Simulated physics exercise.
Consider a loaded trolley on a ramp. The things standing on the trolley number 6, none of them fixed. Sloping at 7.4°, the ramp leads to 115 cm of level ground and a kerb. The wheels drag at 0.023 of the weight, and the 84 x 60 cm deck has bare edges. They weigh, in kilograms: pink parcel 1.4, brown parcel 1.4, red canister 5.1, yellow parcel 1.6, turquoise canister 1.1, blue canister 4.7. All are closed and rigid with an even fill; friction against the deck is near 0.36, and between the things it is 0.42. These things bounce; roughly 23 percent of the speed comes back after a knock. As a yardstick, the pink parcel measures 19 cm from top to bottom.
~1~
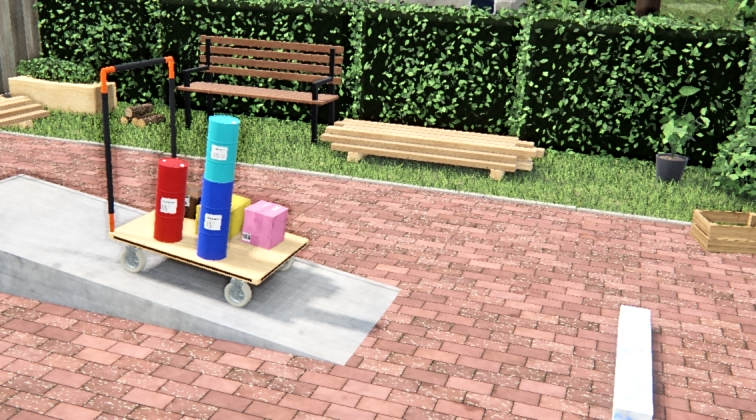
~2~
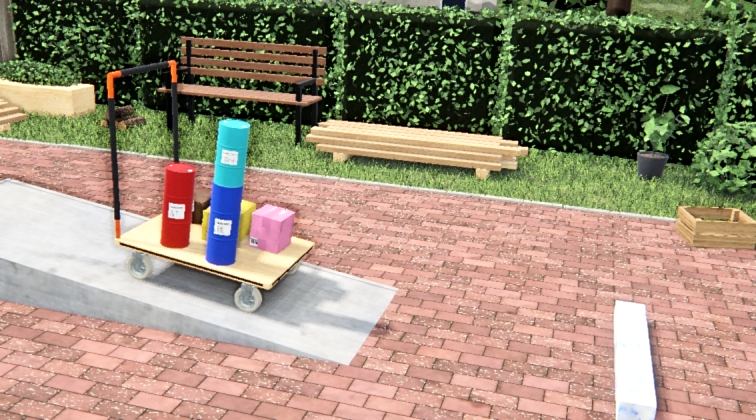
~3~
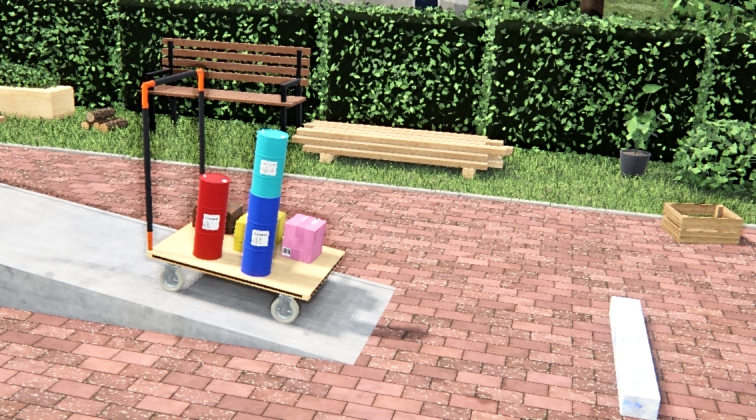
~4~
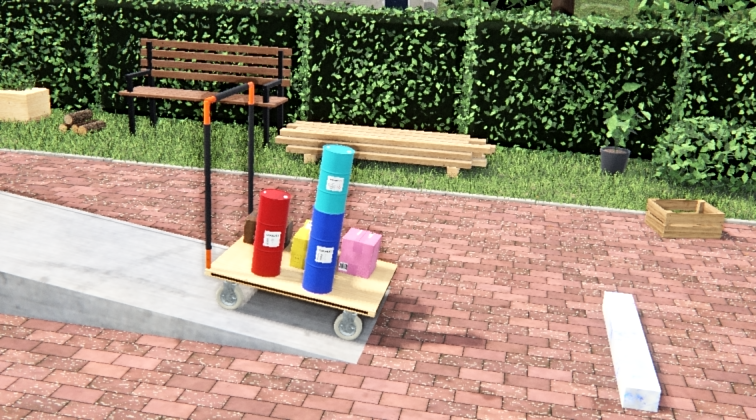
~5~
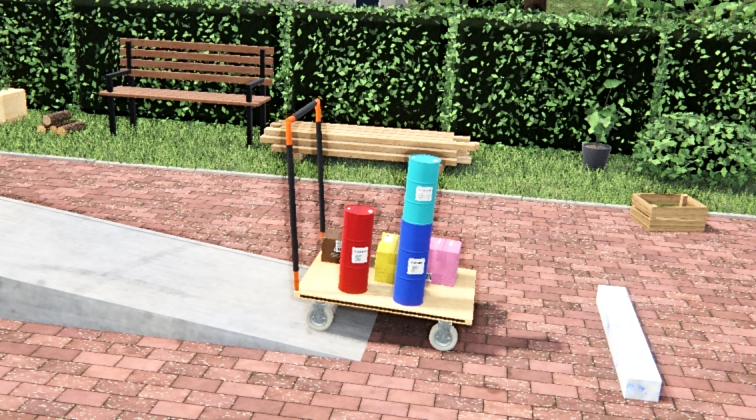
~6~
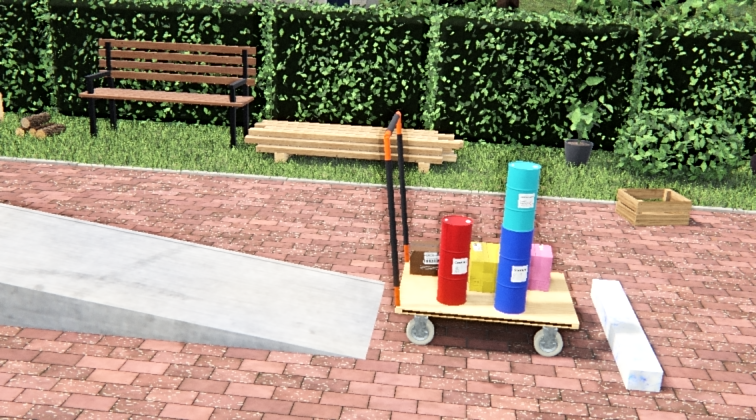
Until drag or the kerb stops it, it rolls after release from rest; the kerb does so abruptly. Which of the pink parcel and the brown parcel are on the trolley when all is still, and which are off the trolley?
At the end, my guess is the pink parcel is shed, my guess is the brown parcel rides it out.
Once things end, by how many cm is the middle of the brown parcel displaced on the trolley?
20 cm.
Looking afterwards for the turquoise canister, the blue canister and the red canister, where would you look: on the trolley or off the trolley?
Turquoise canister: Goes out of bounds; blue canister: Goes out of bounds; red canister: Stays in bounds.
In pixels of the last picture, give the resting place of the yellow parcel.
(578, 274), roughly.
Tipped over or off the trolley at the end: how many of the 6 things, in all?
3.
Then, 0.40 s past the last view, trolley at the kerb; pink parcel shifted 16 cm near (618, 274); brown parcel shifted 16 cm near (513, 265); turquoise canister tipped 12° against what carries it.
Then, 0.80 s past the last view, trolley at the kerb; pink parcel, turquoise canister and blue canister now off the trolley; brown parcel shifted 19 cm near (520, 265); red canister tipped 13° against what carries it.
Then, 1.30 s past the last view, trolley at the kerb; brown parcel shifted 19 cm near (520, 265); yellow parcel shifted 19 cm; red canister tipped 5° against what carries it.
Finally, off the trolley, pink parcel, turquoise canister and blue canister; not toppled but over 10 cm from the start, brown parcel, red canister and yellow parcel. Final places as that camera would see them, brown parcel near (520, 265).
